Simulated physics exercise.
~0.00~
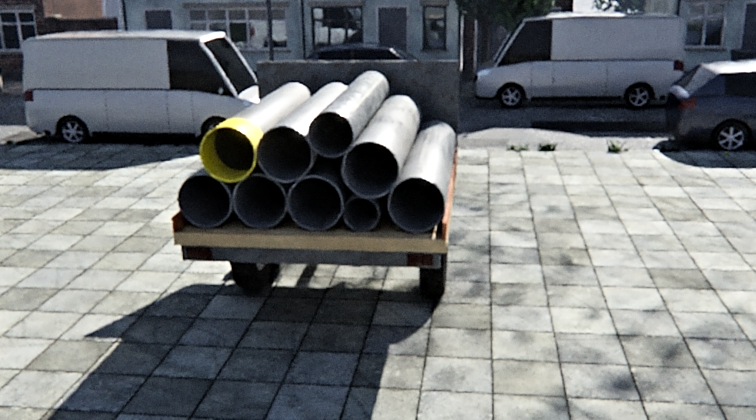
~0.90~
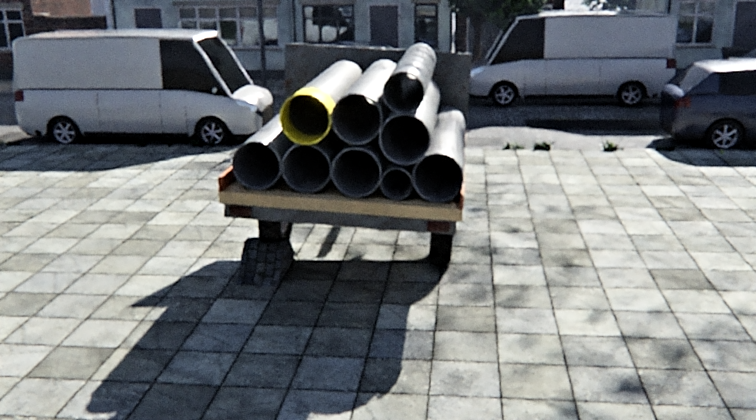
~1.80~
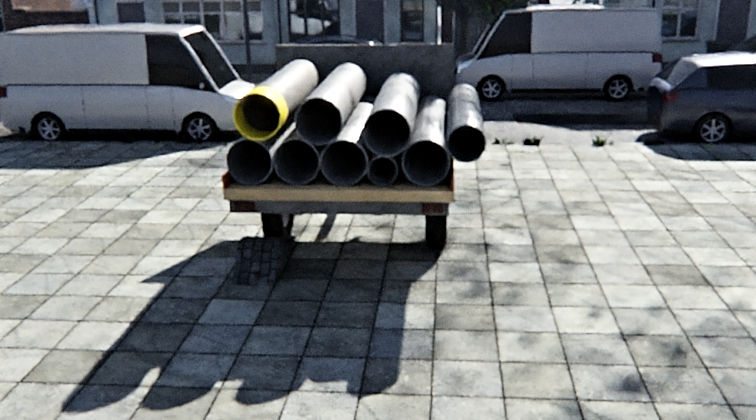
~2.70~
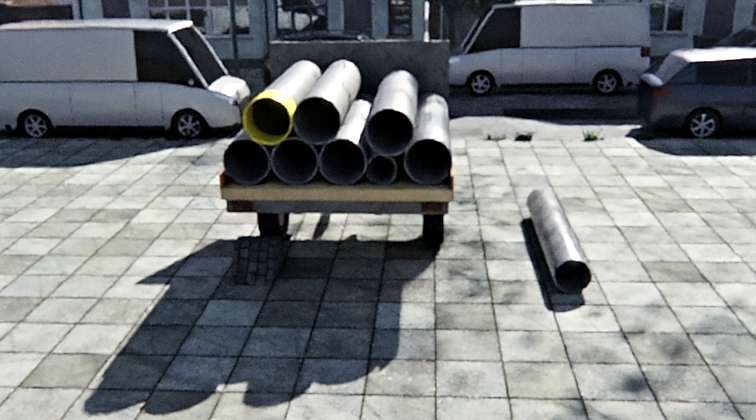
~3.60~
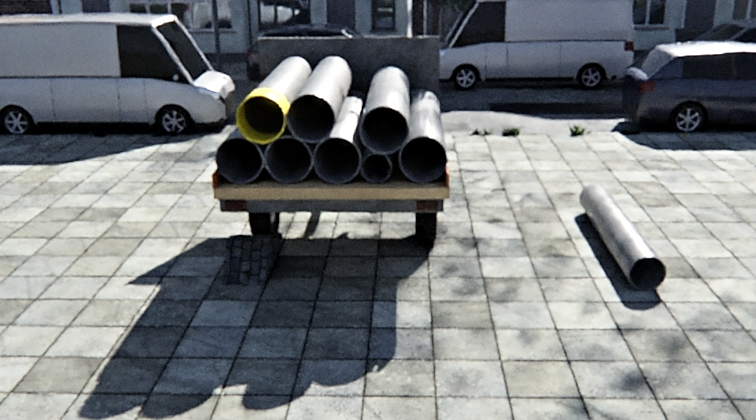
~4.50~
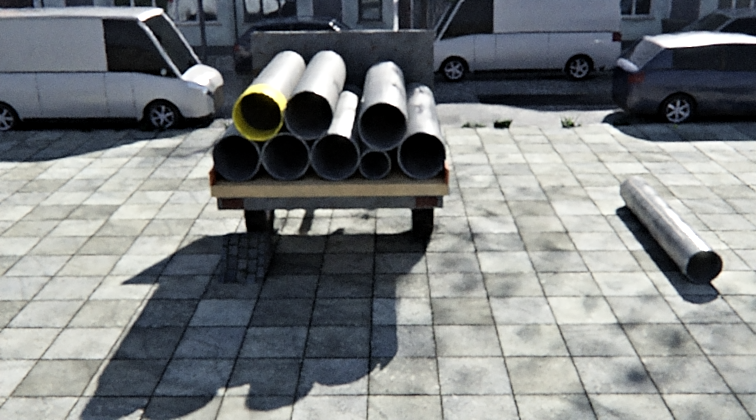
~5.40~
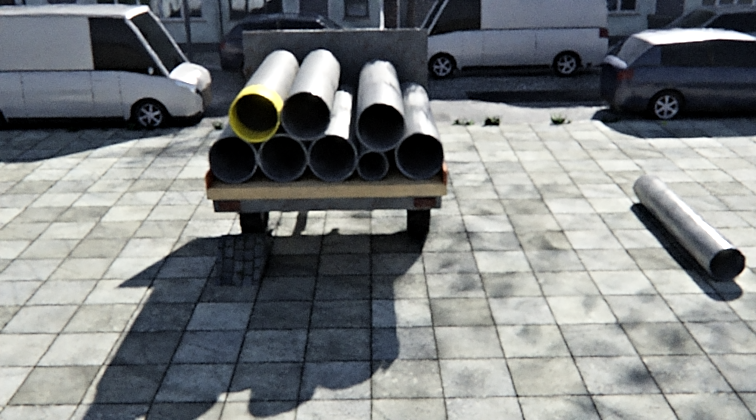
Trailer stacked with grey pipes and one yellow-ended pipe tilting, one grey pipe falling off right and rolling away, the rest staying aboard.
